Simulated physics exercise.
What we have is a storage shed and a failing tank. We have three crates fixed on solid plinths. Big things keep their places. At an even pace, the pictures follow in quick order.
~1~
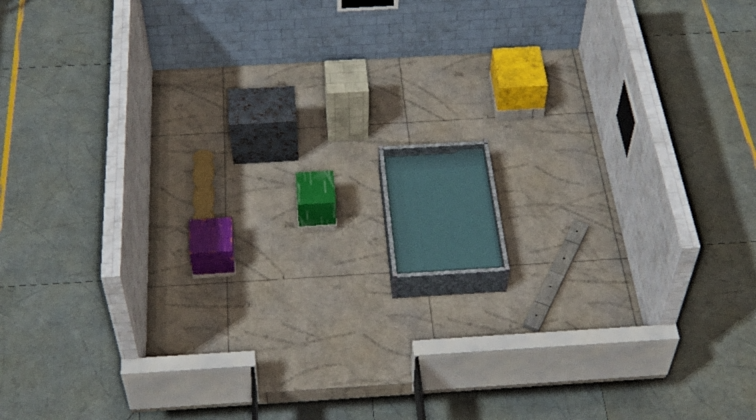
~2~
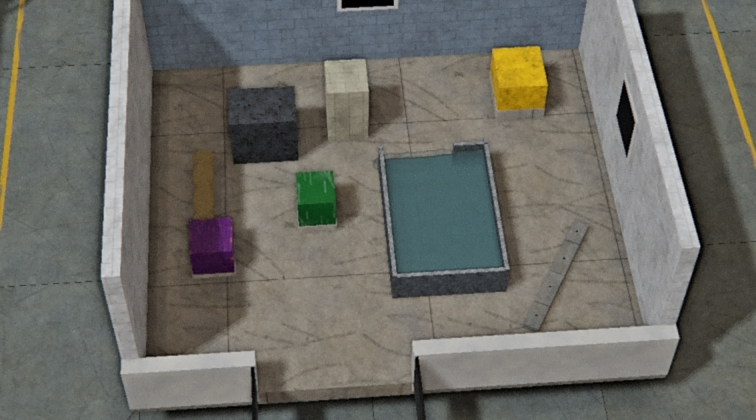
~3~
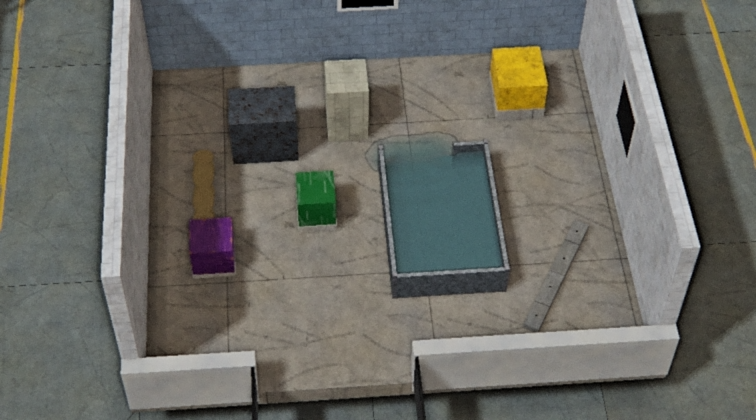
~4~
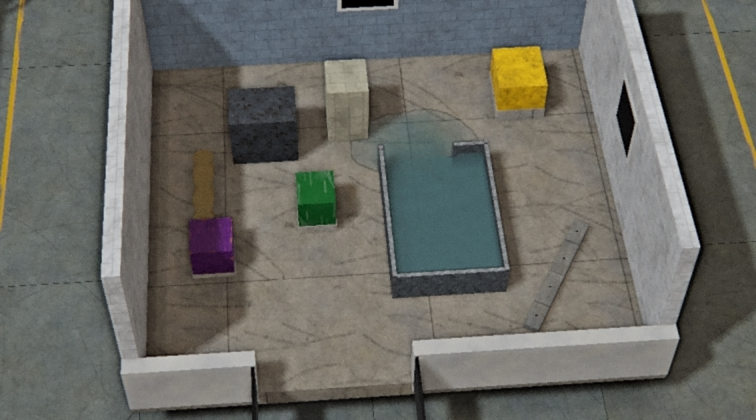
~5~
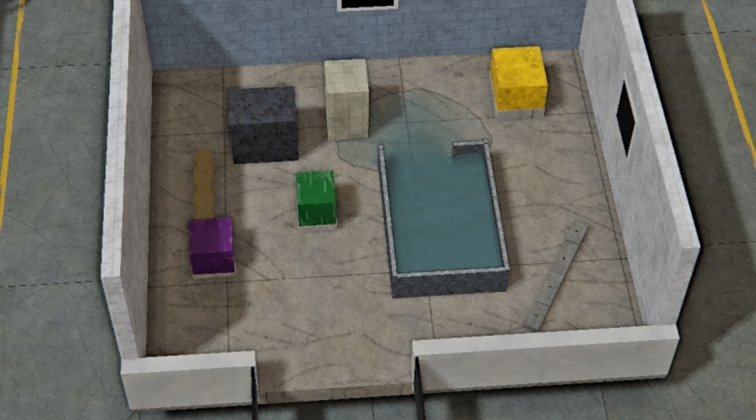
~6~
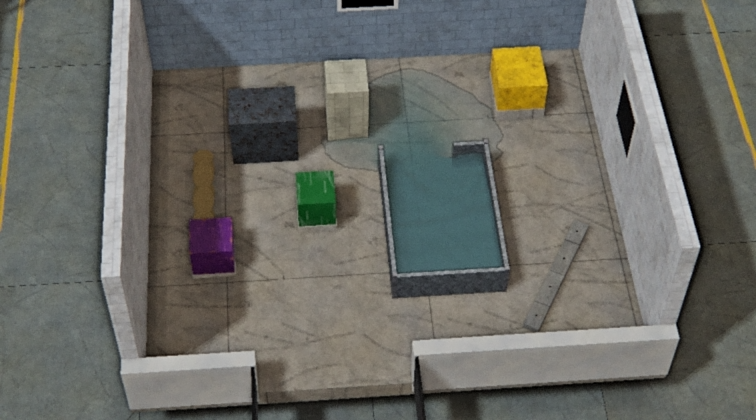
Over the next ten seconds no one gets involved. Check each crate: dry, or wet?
Checked: Yellow crate dry, purple crate dry, green crate dry.
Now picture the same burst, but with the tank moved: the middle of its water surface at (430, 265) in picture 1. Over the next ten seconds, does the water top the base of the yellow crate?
Yellow crate: Untouched.
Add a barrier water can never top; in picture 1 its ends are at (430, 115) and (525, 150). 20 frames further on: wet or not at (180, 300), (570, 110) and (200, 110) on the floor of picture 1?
One by one: Spared, spared, soaked.
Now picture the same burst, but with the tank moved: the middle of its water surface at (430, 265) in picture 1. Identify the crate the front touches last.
The purple one.
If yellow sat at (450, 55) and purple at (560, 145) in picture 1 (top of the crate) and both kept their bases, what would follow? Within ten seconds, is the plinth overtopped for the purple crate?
Well, the purple one goes wet in the end.
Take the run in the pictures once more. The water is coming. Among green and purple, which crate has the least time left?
I'd pick the one in green.
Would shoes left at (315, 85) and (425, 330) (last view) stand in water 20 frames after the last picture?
Swamped, then clear.
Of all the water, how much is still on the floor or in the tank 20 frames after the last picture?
100 percent or thereabouts.
A moment on, water covers 15 % of the floor; the yellow crate water round its plinth, the purple crate not reached, the green crate not reached.
Next, water covers 20 % of the floor; the yellow crate water round its plinth, the purple crate not reached, the green crate water round its plinth.
Then, water covers 35 % of the floor; the yellow crate water round its plinth, the purple crate water round its plinth, the green crate water round its plinth.
Later, water covers 60 % of the floor; the yellow crate water round its plinth, the purple crate water round its plinth, the green crate water round its plinth.
In the end, water covers 85 % of the floor; the yellow crate stayed above the water, the purple crate stayed above the water, the green crate stayed above the water.
